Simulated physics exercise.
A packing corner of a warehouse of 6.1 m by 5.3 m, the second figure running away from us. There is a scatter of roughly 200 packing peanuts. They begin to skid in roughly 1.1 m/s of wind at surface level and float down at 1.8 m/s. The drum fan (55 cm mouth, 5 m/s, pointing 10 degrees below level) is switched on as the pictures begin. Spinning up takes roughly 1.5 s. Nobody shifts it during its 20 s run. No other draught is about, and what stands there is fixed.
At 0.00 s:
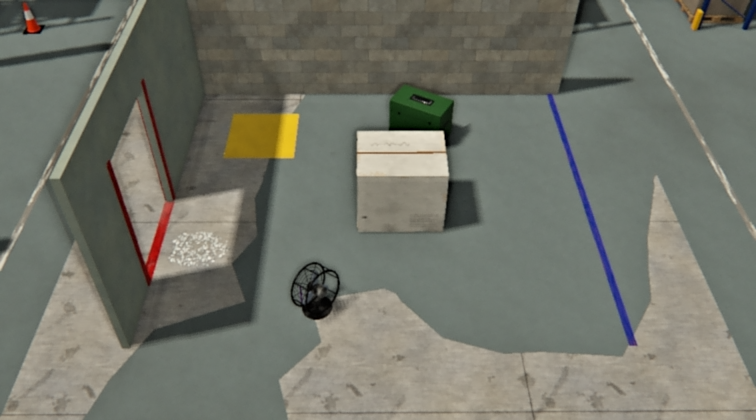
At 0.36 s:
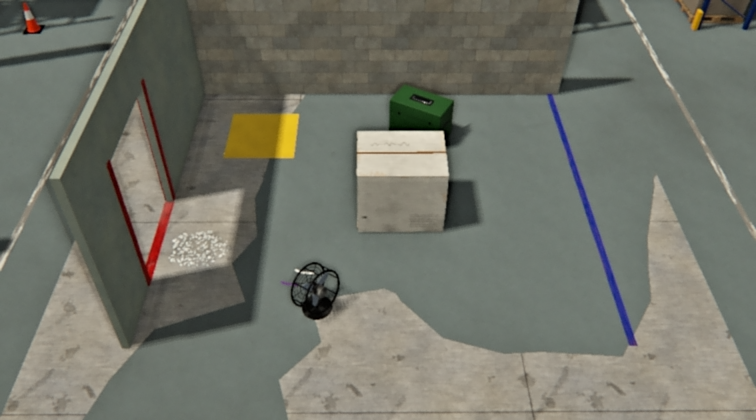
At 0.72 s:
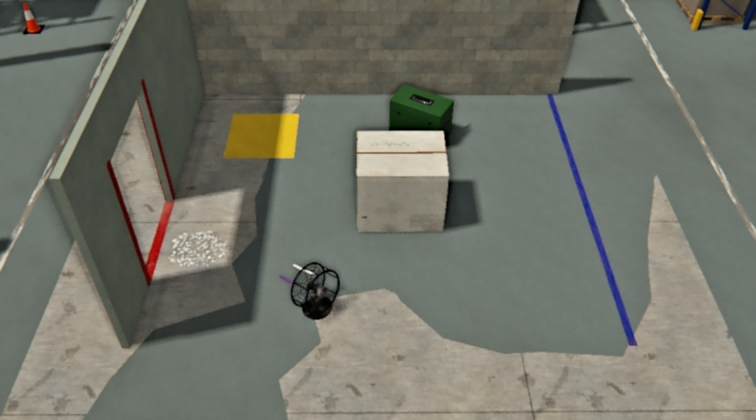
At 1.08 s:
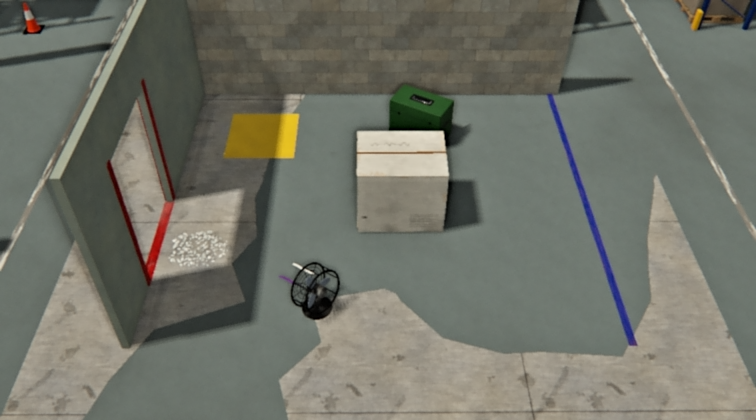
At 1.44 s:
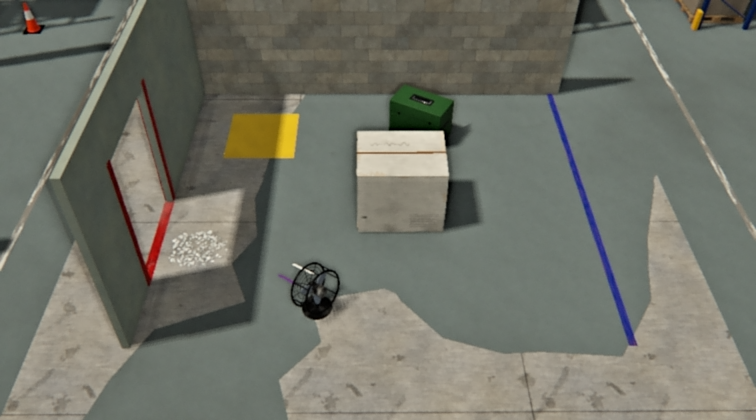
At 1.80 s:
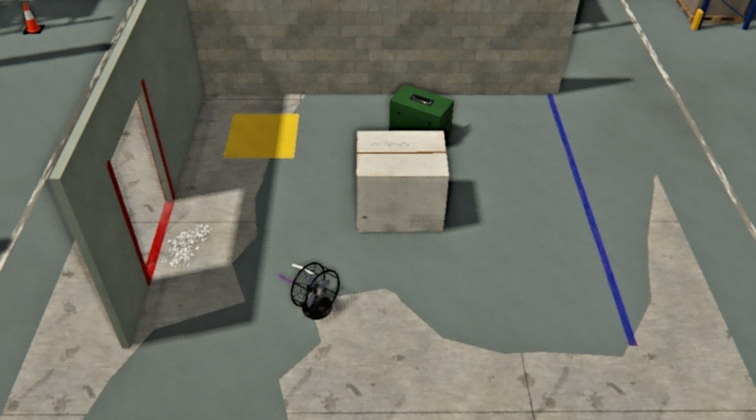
White bits scattered on the floor lay still while a round black fan faced them, then began to shift and bunched slightly leftward, away from the fan and nearer the red-edged opening.
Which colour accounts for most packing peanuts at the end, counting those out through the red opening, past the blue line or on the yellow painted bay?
The red one.
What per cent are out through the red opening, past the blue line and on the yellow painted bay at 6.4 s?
Roughly 100 % red, 0 % blue, 0 % yellow.
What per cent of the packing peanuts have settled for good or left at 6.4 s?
Near 100 %.
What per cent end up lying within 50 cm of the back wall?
Near 0 %.
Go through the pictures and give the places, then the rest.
The middle of the packing peanuts is near (201, 248), none has stirred yet and the mouth of the drum fan is at (316, 288), in the first frame.
The middle of the packing peanuts is near (201, 248), none has stirred yet, the red opening is centred on (162, 239), the yellow painted bay is centred on (263, 135) and the blue line is centred on (587, 197), in the second frame.
The middle of the packing peanuts is near (201, 248), none has stirred yet, the top of a large carton is at (402, 153) and the top of a packing case is at (422, 100), in the third frame.
The middle of the packing peanuts is near (201, 248) and none has stirred yet, in the fourth frame.
The middle of the packing peanuts is near (200, 248) and about 1 % have left their places, in the fifth frame.
The middle of the packing peanuts is near (189, 244), the farthest in sight from the drum fan is at (170, 242) and about 70 % have left their places, in the sixth frame.
After 4.0 s, 1 % are on the move or not yet settled, 100 % are out through the red opening, 0 % on the yellow painted bay and 0 % past the blue line.
After 6.4 s, 1 % are on the move or not yet settled, 100 % are out through the red opening, 0 % on the yellow painted bay and 0 % past the blue line.
After 11.0 s, 0 % are on the move or not yet settled, 100 % are out through the red opening, 0 % on the yellow painted bay and 0 % past the blue line.
After 20.0 s, at the end, 100 % are out through the red opening, 0 % on the yellow painted bay and 0 % past the blue line.
